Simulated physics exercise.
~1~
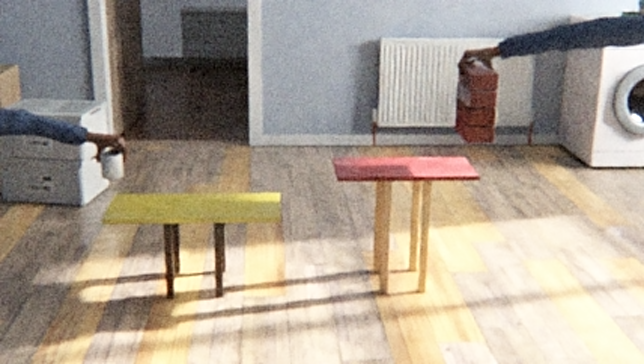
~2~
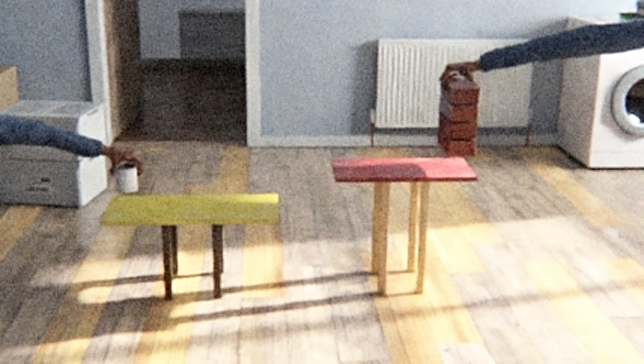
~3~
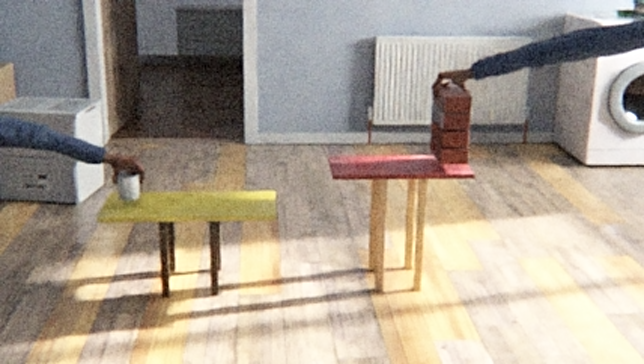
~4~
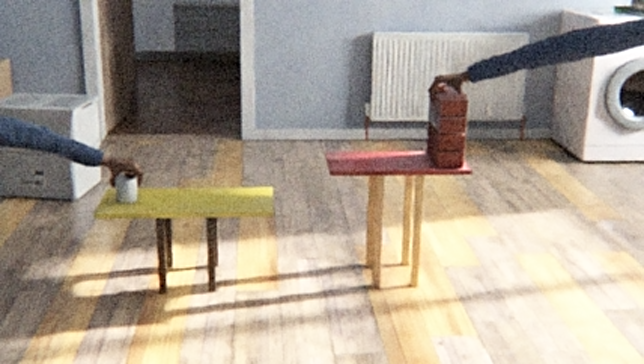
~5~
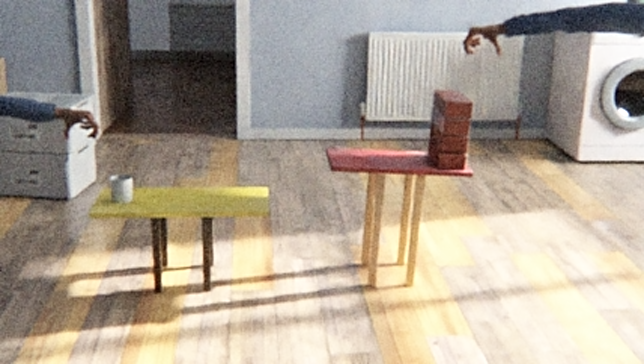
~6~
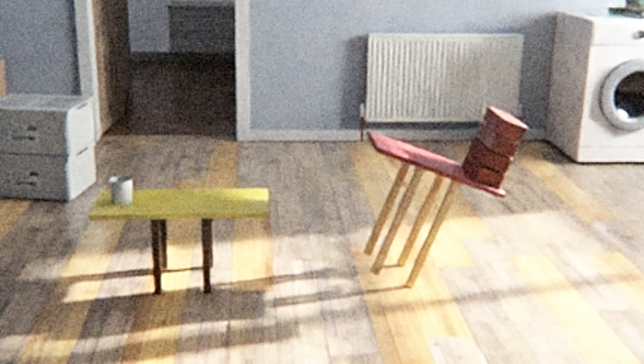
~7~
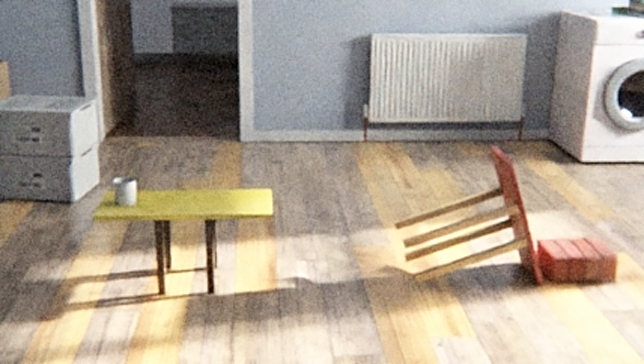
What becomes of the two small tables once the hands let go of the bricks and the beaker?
The red table tips over to the right and the bricks end up on the floor. The yellow table stays standing flat on its feet with the beaker still on top.
